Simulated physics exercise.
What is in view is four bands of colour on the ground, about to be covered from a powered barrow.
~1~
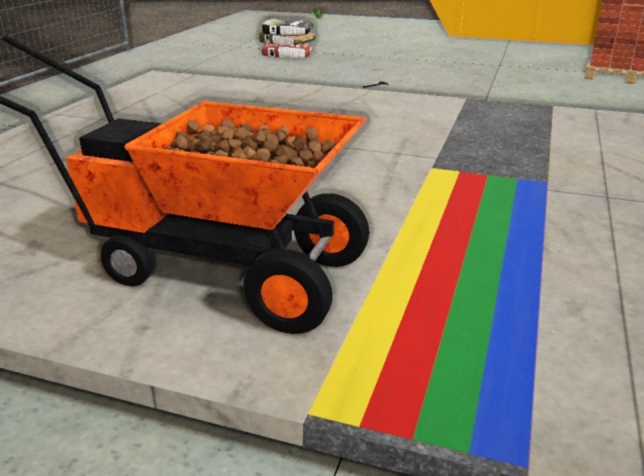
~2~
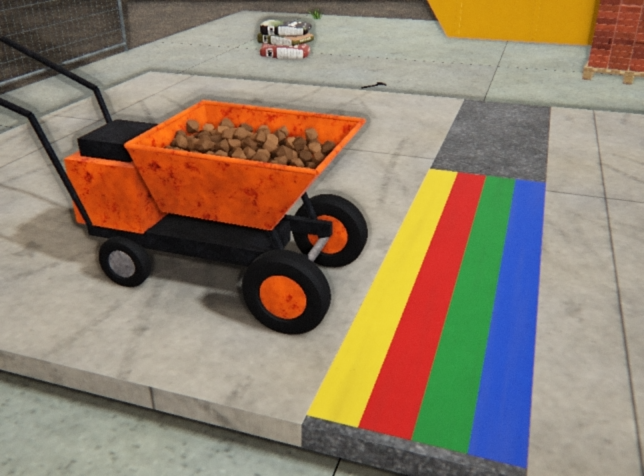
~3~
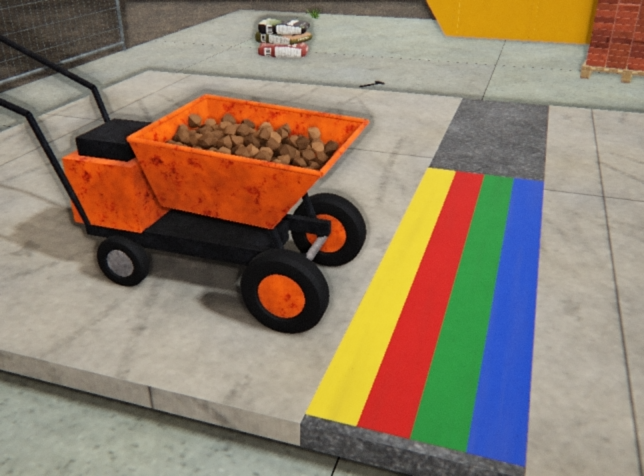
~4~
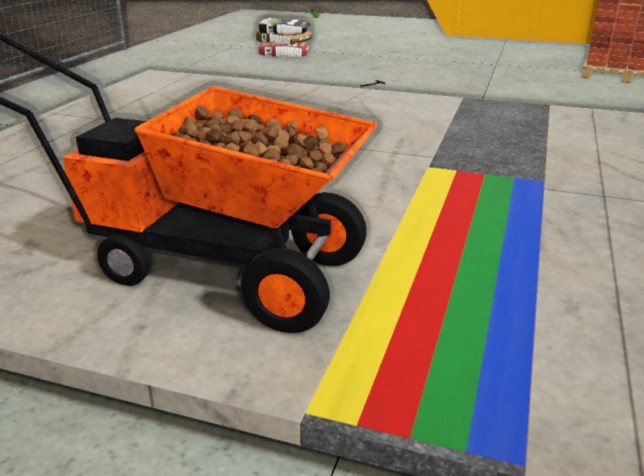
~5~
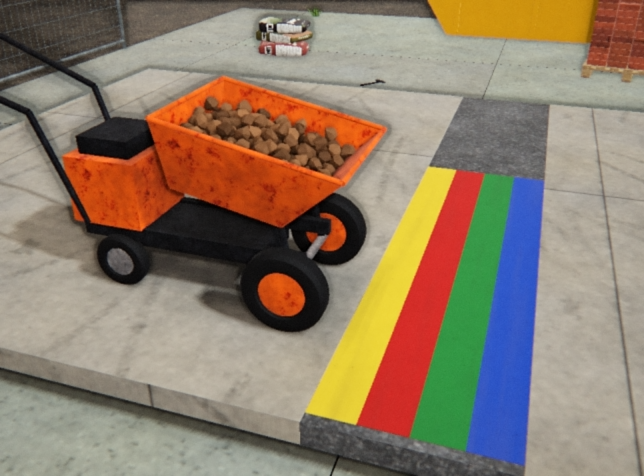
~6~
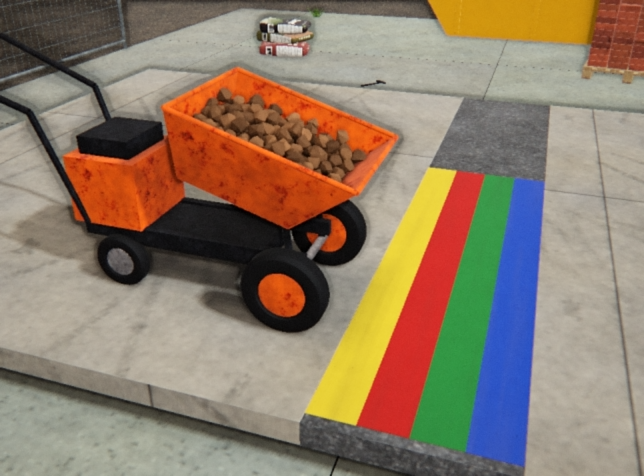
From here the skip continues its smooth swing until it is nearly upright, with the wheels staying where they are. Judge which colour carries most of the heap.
The colour carrying most is green.
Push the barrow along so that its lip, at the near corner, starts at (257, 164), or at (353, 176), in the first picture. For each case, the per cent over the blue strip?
About 10 percent the first time, about 40 percent the second.
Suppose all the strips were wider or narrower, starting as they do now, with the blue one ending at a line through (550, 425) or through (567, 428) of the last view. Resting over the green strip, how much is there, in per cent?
About 40 per cent first, then about 30 per cent.
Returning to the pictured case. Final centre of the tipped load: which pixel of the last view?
Last view, centre at rest - approx. (484, 315).
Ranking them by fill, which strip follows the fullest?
Following the top strip comes the strip in blue.
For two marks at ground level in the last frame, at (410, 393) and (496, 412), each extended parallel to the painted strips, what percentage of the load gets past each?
In order: 80 per cent, then 30 per cent.
Shortly afterwards, skip tipped steeply; the whole lot in the skip.
Next, skip tipped steeply; the bulk in the skip; only a few over the red strip; a little over the green strip; only a few over the blue strip; only a few falling.
Some moments later, skip tipped right over; near a quarter in the skip; a little over the red strip; near a third over the green strip; near a quarter over the blue strip; a little off the paint.
In the end, skip tipped right over; a little in the skip; only a few over the yellow strip; a little over the red strip; near a third over the green strip; near a quarter over the blue strip; a little off the paint.
